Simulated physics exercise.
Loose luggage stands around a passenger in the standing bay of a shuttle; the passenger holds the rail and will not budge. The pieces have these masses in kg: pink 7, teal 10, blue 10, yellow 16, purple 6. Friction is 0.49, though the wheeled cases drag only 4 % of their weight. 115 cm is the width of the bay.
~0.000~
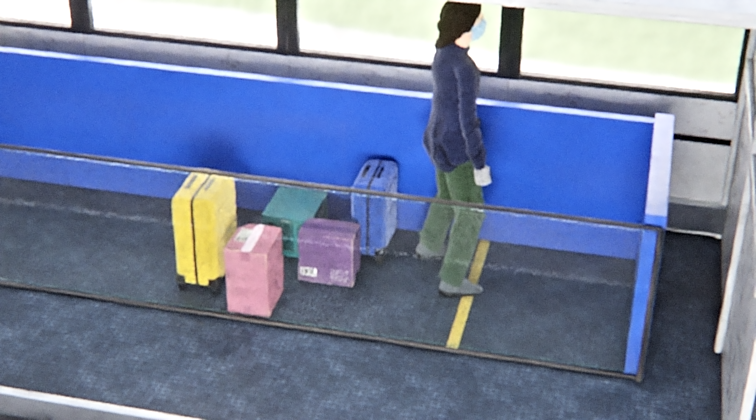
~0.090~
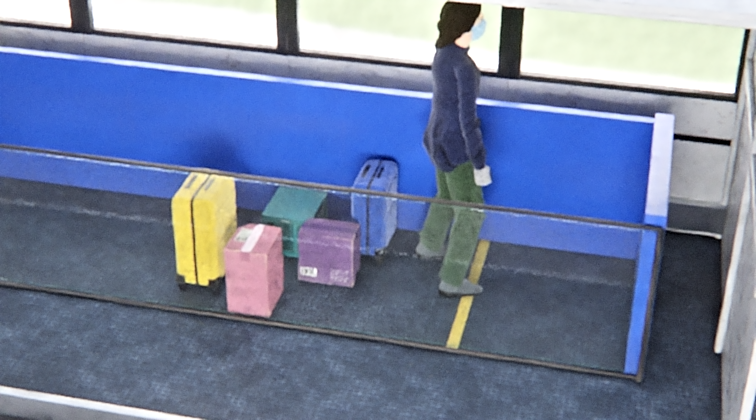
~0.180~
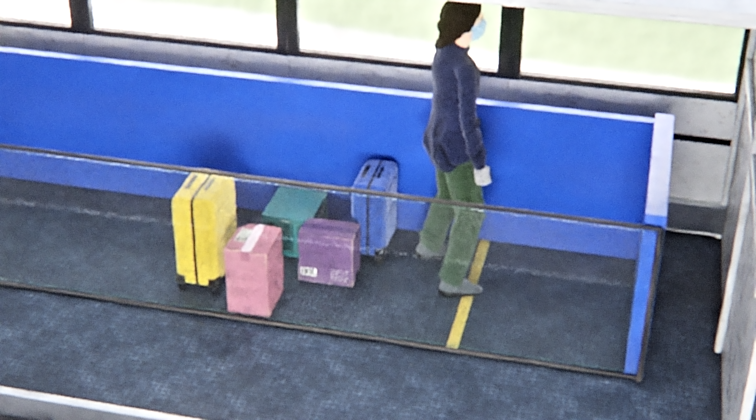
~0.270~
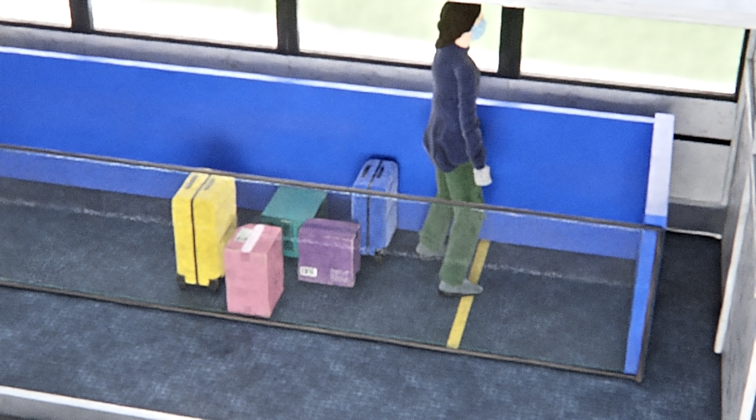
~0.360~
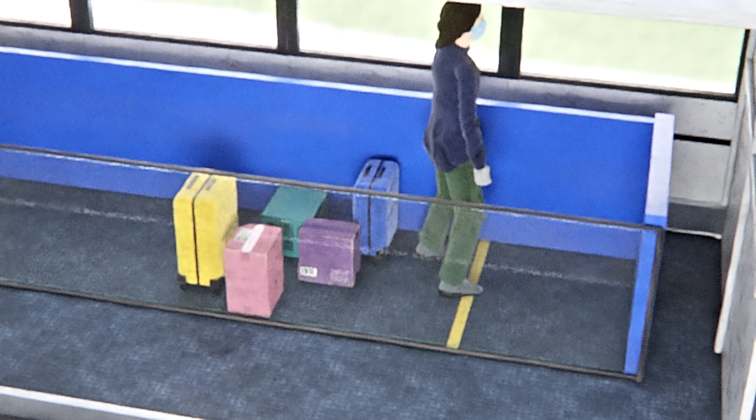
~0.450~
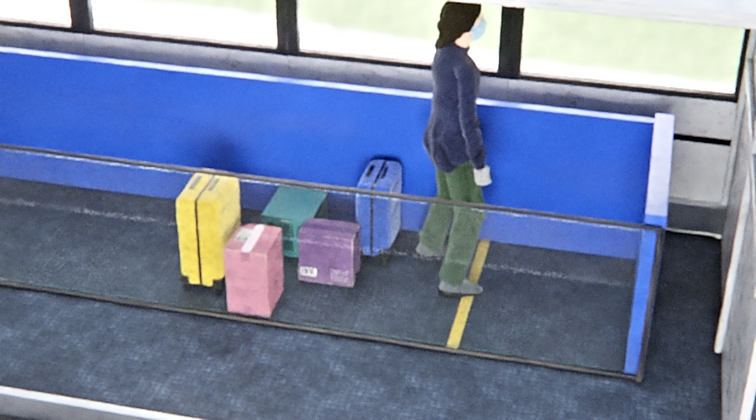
The yellow and blue wheeled cases shift very slightly right while the masked passenger stands still.
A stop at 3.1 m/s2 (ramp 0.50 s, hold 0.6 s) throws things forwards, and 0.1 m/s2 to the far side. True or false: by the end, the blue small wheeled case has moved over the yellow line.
False.
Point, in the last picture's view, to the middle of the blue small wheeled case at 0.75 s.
Position, last picture: Approx. (408, 215).
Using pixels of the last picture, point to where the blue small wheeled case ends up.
(408, 214).
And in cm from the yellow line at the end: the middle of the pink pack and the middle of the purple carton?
Pink pack 60 short, purple carton 40 short.
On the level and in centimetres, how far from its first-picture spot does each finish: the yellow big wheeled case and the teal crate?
Yellow big wheeled case 80 and teal crate 0.
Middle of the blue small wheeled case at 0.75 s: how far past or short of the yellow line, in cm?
Position: Approx. 45 cm short.
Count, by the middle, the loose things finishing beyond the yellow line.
All told, it comes to 0.
After 0.75 s the blue small wheeled case is 43 cm short of the yellow line, tilted 0°, near (408, 215) in the last picture's view.
After 1.15 s the blue small wheeled case is 43 cm short of the yellow line, tilted 0°, near (407, 215) in the last picture's view.
After 1.65 s the blue small wheeled case is 43 cm short of the yellow line, tilted 0°, near (407, 215) in the last picture's view.
When all is still (1.9 s), pink pack stops short of the yellow line; teal crate stops short of the yellow line; blue small wheeled case stops short of the yellow line; yellow big wheeled case stops short of the yellow line; purple carton stops short of the yellow line.
